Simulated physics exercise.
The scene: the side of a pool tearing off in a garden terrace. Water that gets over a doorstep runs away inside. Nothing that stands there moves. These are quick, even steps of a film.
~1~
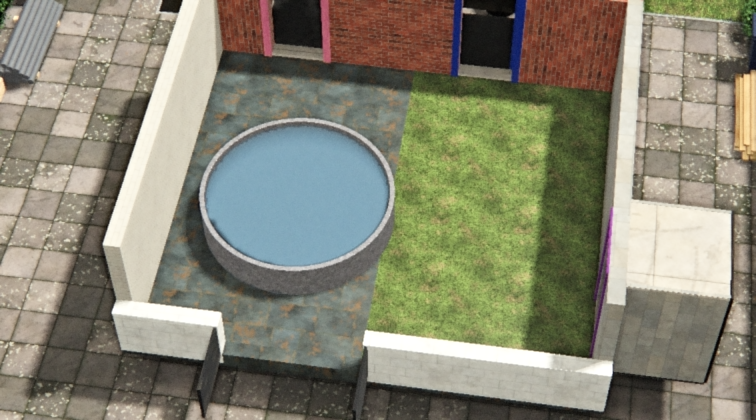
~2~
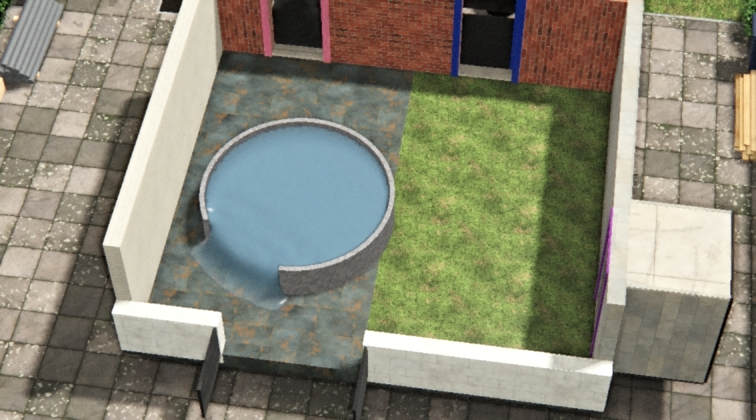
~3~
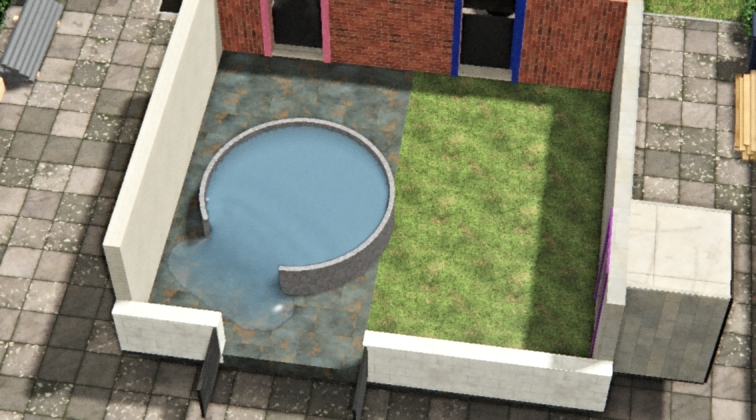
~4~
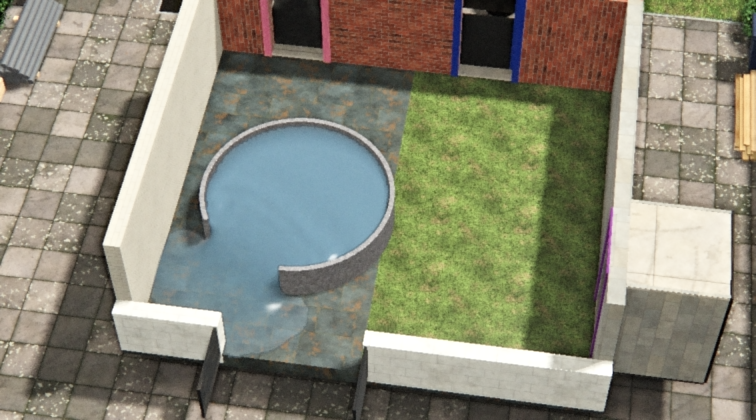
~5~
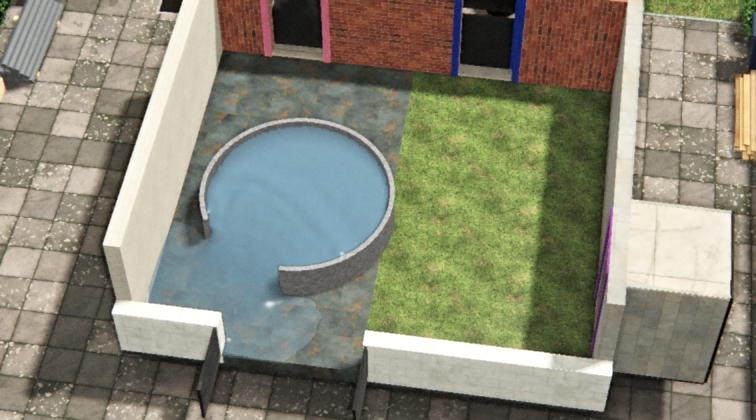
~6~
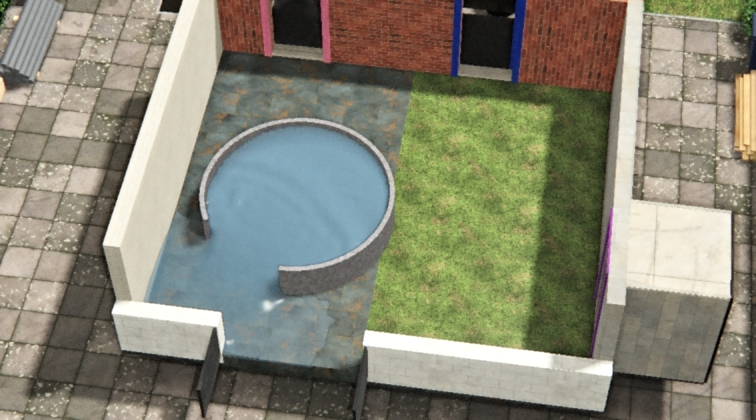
Water fills a round, grey-rimmed pool in a walled garden terrace seen from a fixed, high angle, with mottled slate paving at left and green grass at right. Behind stand a brick wall and pink- and blue-framed openings; pale walls enclose the sides and front. The pool's lower-left side opens, and water pours through, spreading across the paving toward the left wall and front gateway.
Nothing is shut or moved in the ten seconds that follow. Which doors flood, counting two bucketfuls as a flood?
The blue door holds within the limit; the pink door floods; the purple door holds within the limit.
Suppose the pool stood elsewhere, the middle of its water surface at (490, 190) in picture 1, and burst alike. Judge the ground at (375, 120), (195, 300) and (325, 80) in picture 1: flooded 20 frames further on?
In that order: Clear, covered, no water.
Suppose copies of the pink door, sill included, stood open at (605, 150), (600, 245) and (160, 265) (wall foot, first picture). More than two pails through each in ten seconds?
In that order: Keeps below it, holds, passes that mark.
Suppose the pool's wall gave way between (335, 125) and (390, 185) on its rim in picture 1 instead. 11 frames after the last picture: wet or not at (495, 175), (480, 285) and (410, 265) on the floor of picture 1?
One after the other: Wet, not flooded, no water.
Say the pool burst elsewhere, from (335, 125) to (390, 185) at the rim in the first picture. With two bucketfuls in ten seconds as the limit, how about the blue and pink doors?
Then: The blue one is over; the pink one is under.
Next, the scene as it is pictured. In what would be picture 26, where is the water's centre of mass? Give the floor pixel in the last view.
Near (263, 232).
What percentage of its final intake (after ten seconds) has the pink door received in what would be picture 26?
Near 0 in a hundred.
A moment on, water covers 10 % of the floor; the blue door not reached, the pink door not reached, the purple door not reached.
Next, water covers 15 % of the floor; the blue door not reached, the pink door not reached, the purple door not reached.
Then, water covers 30 % of the floor; the blue door not reached, the pink door wet at the sill, nothing in, the purple door not reached.
Later, water covers 55 % of the floor; the blue door wet at the sill, nothing in, the pink door over two buckets in, the purple door not reached.
In the end, water covers 90 % of the floor; the blue door under two buckets in, the pink door far over two buckets in, the purple door wet at the sill, nothing in.
